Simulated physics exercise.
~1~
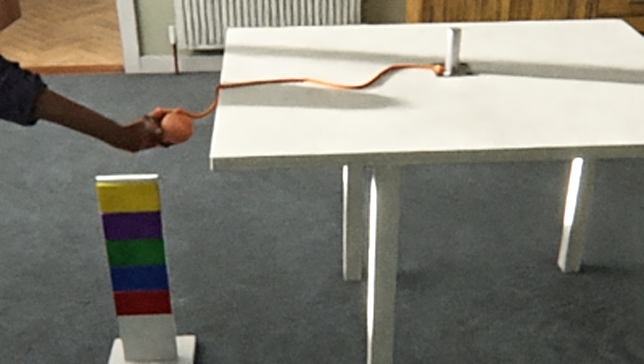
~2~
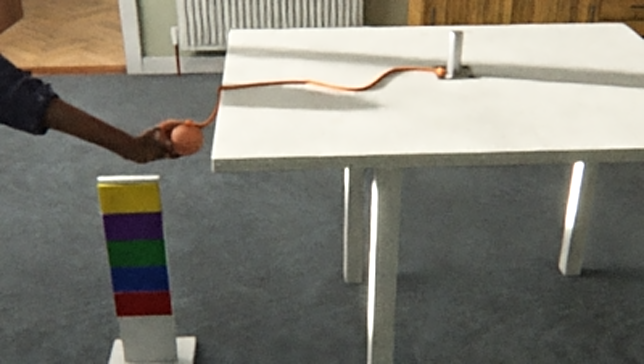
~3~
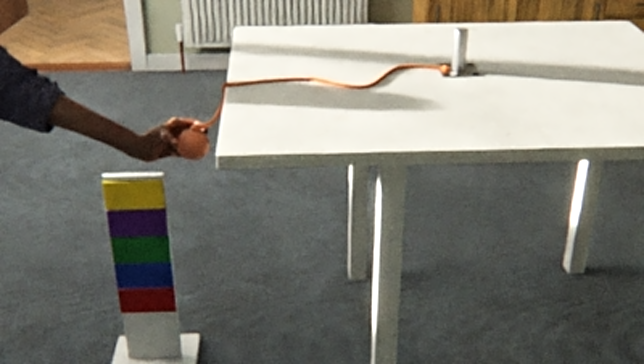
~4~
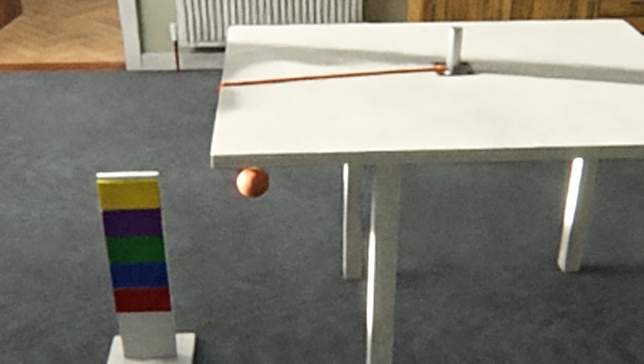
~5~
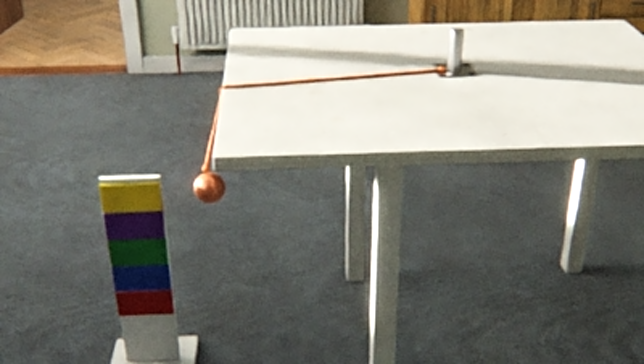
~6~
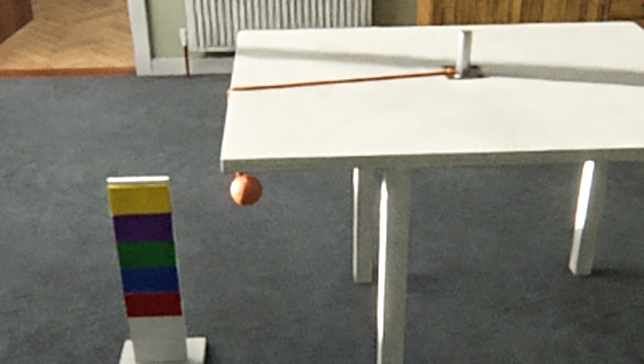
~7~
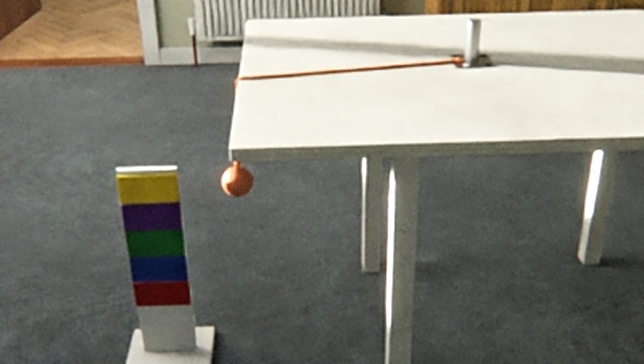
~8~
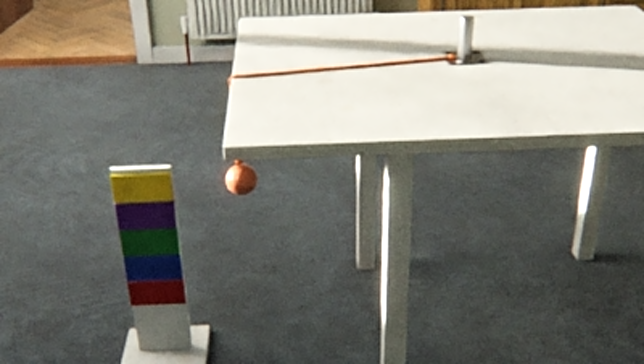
A hand held an orange ball on a cord tied to a post on a white table, then let it go beside the edge. The ball swung right under the tabletop, swayed back and forth, and ended up hanging level with the yellow band.
